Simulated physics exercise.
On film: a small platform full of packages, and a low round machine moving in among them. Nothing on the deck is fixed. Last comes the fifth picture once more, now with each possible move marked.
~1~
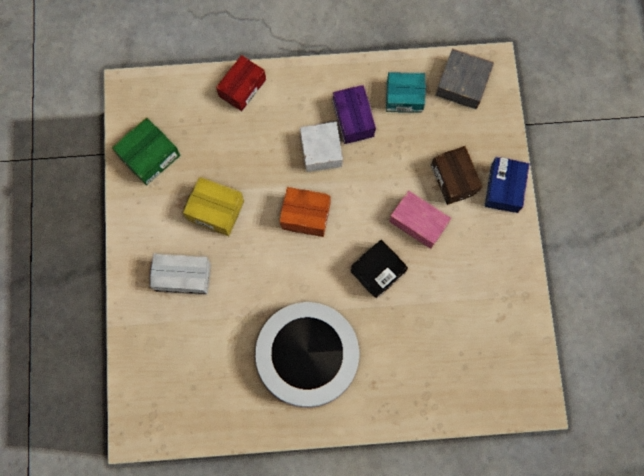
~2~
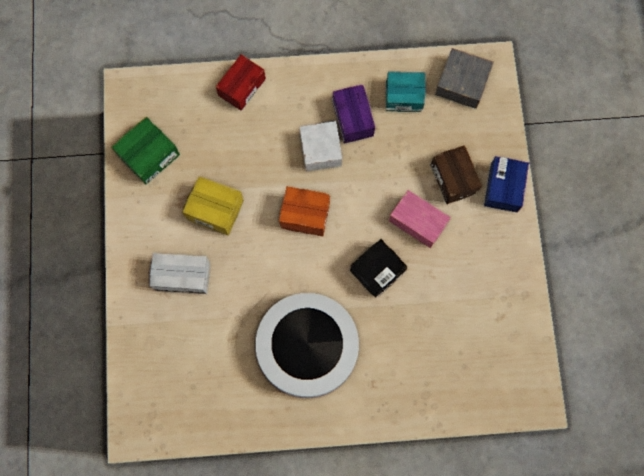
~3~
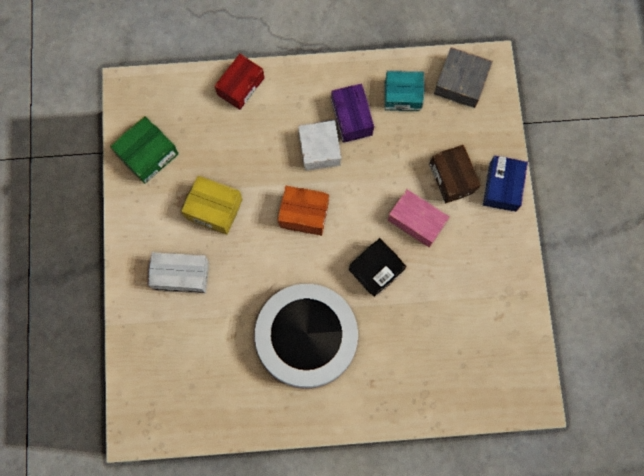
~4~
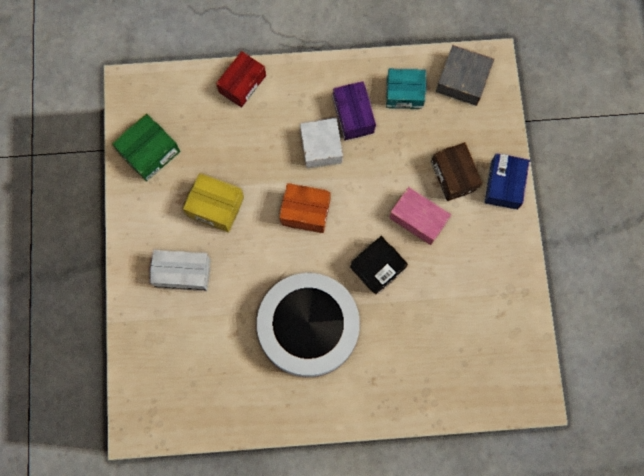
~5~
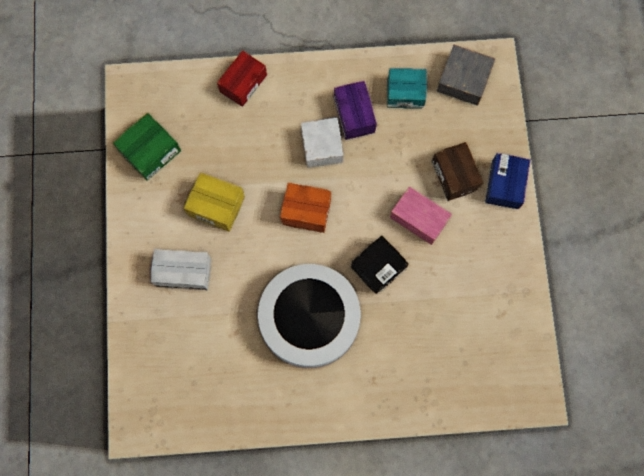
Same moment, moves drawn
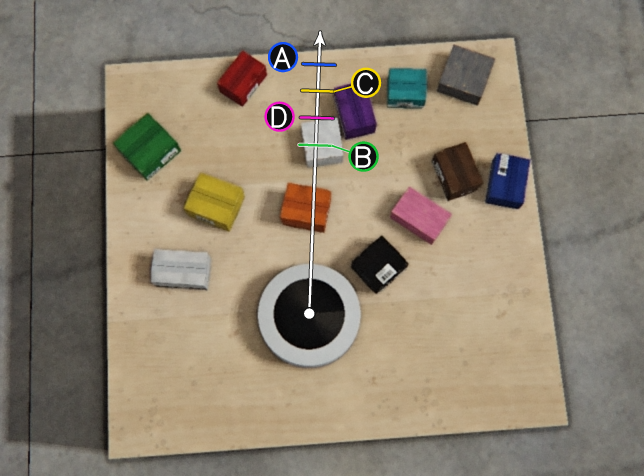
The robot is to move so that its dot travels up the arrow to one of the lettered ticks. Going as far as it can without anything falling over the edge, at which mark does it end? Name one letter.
Up to mark B.
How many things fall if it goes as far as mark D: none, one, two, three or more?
In all, one.
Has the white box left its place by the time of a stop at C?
By then, no.
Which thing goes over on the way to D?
The white crate goes over.
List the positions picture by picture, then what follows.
The first frame shows yellow parcel (214, 207); blue box (507, 185); purple box (354, 115).
The second frame shows robot (307, 346); orange parcel (305, 211).
The third frame shows robot (306, 336); brown parcel (454, 174).
The fourth frame shows robot (309, 325); red box (241, 79).
The fifth frame shows robot (310, 316); turquoise parcel (407, 88); pink crate (420, 216); grey crate (466, 75).
On the marked copy, A at (319, 64); B at (316, 145); C at (318, 91); D at (317, 118); the arrow from (309, 314) to (320, 32); the white dot at (309, 314).
Following B. Soon after the start, robot (312, 254); orange parcel (303, 190); black parcel (384, 260).
Later, robot (315, 193); white crate (320, 95); orange parcel (303, 132).
In the end, robot (316, 151); white crate (321, 55); orange parcel (306, 91); nothing has fallen.
As for the rest, A drops the white crate and orange parcel; C drops the white crate and orange parcel; D drops the white crate.
